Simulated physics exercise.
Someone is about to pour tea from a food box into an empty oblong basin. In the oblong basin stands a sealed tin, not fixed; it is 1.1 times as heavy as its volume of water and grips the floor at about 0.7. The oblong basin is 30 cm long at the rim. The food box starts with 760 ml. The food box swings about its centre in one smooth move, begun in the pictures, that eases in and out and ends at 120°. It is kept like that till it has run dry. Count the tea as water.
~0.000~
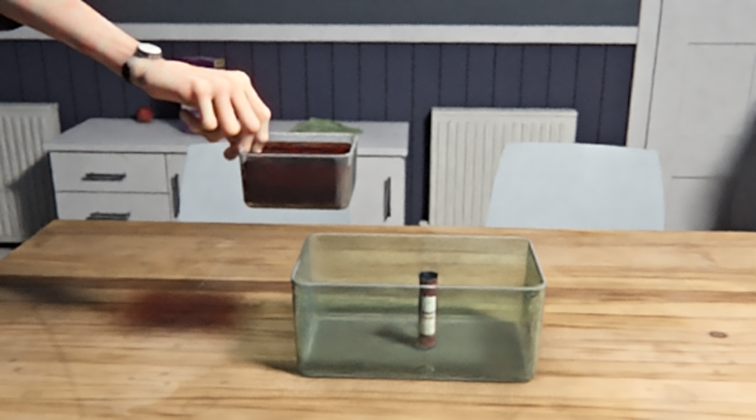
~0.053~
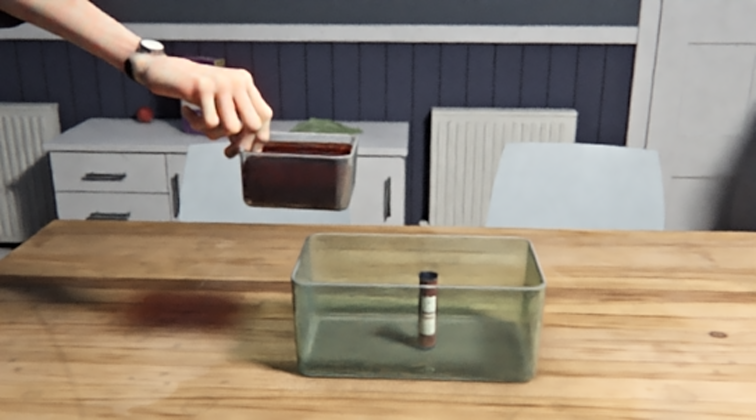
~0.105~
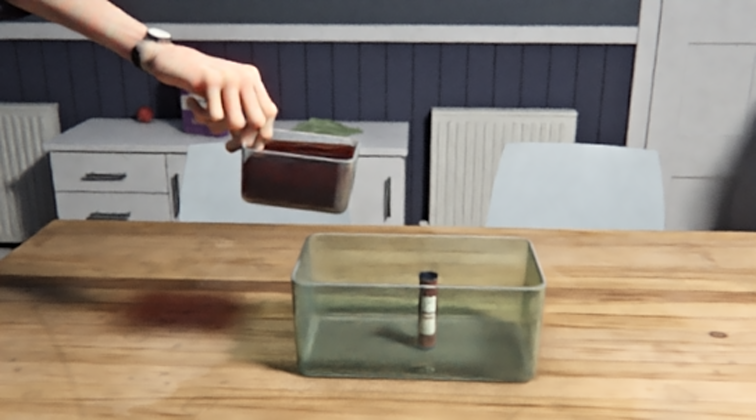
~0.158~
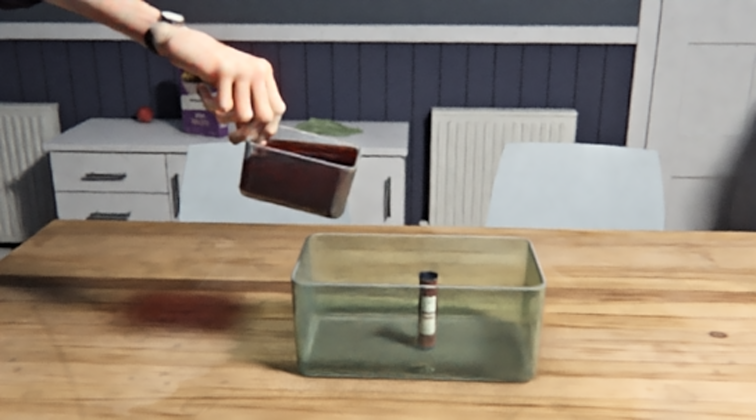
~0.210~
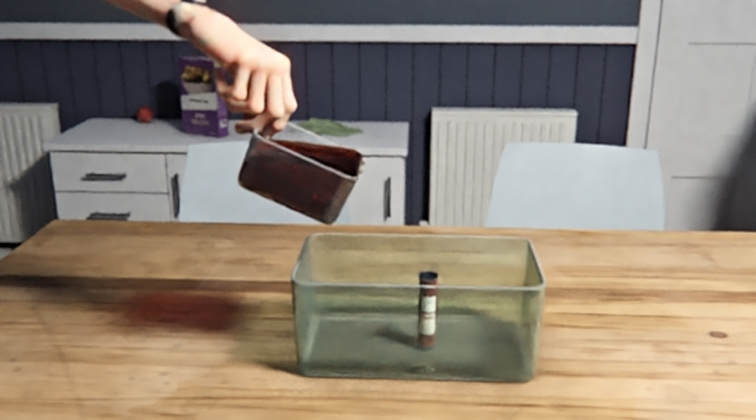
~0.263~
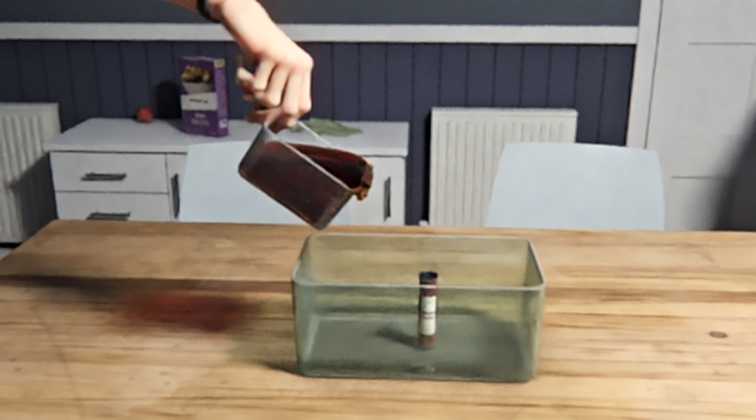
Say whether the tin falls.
The tin topples.
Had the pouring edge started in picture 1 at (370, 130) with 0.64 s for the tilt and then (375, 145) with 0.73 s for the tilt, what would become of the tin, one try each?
First it falls; then it topples.
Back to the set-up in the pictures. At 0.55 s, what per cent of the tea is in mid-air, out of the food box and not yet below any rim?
Some 24 per cent.
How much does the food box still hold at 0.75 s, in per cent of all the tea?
About 0 per cent.
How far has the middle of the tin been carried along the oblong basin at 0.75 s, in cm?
Some 4 cm.
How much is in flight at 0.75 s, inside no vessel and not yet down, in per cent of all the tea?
About 2 per cent.
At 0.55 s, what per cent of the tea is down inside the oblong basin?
Some 64 per cent.
By 0.55 s the tilt is 105° and 11 per cent is still to pour; the tin stands where it began.
By 0.75 s the tilt is 120° and 0 per cent is still to pour; the tin leans 19°.
By 0.97 s the tilt is 120° and 0 per cent is still to pour; the tin lies on its side.
By 1.21 s the tilt is 120° and 0 per cent is still to pour; the tin lies on its side.
At rest the tin lies on its side.
